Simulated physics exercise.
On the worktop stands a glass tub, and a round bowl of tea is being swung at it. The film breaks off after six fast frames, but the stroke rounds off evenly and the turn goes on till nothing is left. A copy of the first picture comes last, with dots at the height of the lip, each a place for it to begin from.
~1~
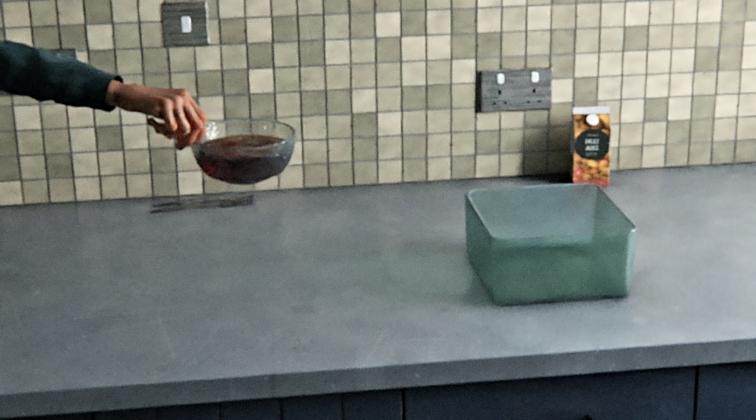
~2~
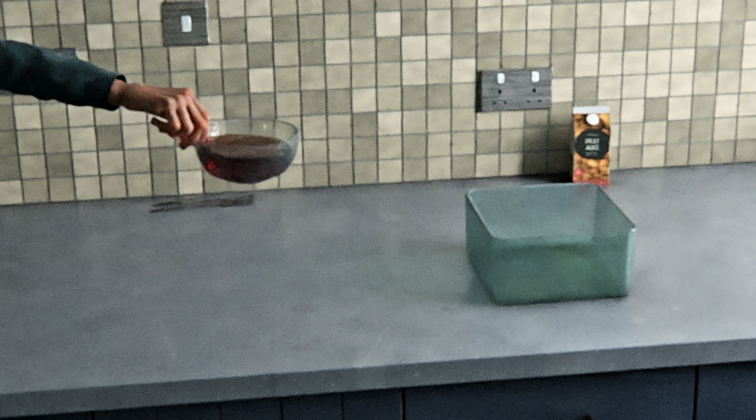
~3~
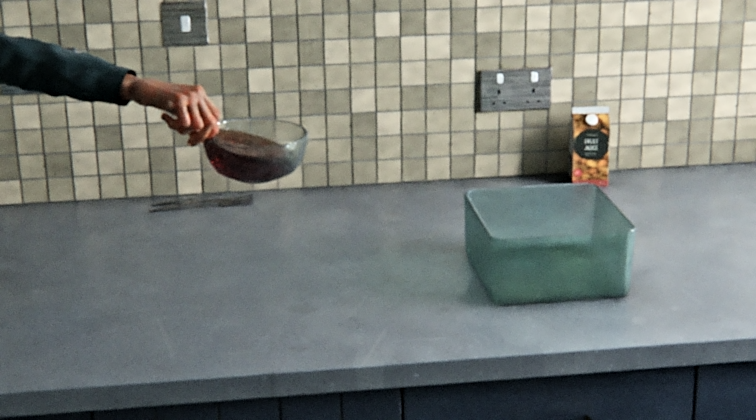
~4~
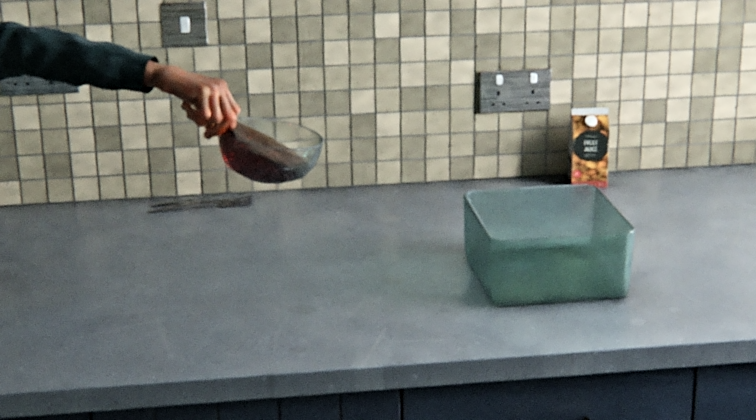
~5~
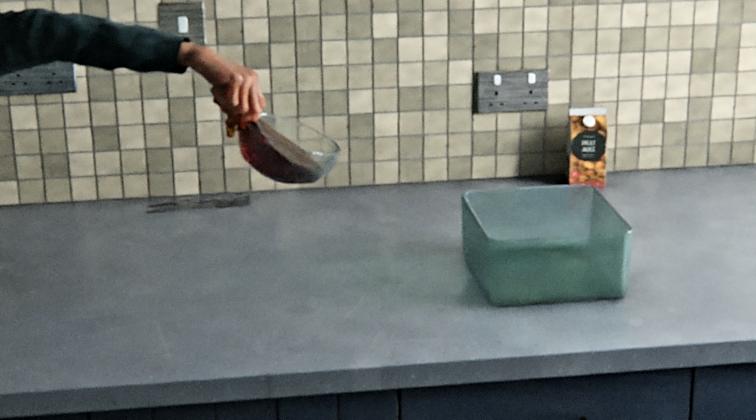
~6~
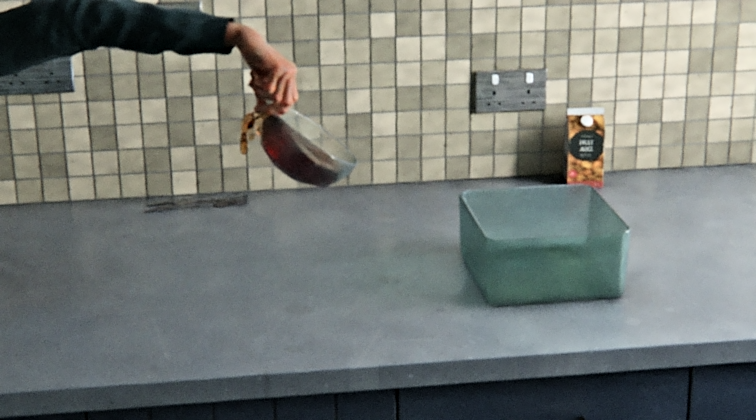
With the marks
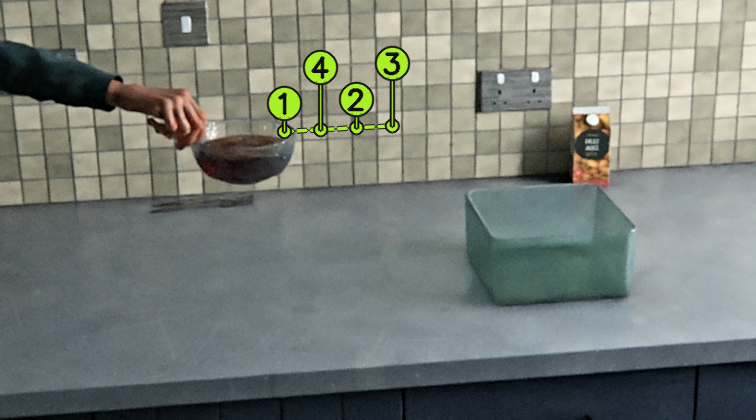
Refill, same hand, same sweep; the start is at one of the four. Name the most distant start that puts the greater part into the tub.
Choose 4.
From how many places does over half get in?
Three.
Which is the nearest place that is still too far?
The answer is 1.
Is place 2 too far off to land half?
No, that is safe.
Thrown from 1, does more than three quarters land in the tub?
No, it does not.
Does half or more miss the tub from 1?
Yes, it does.
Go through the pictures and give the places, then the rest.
The first frame shows upright, lip at (294, 131); tub from (491, 303) to (630, 294); nothing has left yet.
The second frame shows upright, lip at (297, 130); nothing has left yet.
The third frame shows tipped about 2°, lip at (306, 132); nothing has left yet.
The fourth frame shows tipped about 10°, lip at (321, 138); tea is over the rim, down to (234, 129).
The fifth frame shows tipped about 21°, lip at (339, 148); tea is over the rim, down to (230, 131).
The sixth frame shows tipped about 35°, lip at (356, 159); tea is over the rim, down to (243, 148).
In lime, 1 at (284, 131); 2 at (356, 127); 3 at (392, 125); 4 at (320, 129).
Choosing 1, about 22 % lands in the tub, 70 % falls short and 8 % goes beside or beyond.
Choosing 2, about 81 % lands in the tub, 12 % falls short and 7 % goes beside or beyond.
Choosing 3, about 86 % lands in the tub, 7 % falls short and 6 % goes beside or beyond.
Choosing 4, about 62 % lands in the tub, 16 % falls short and 22 % goes beside or beyond.
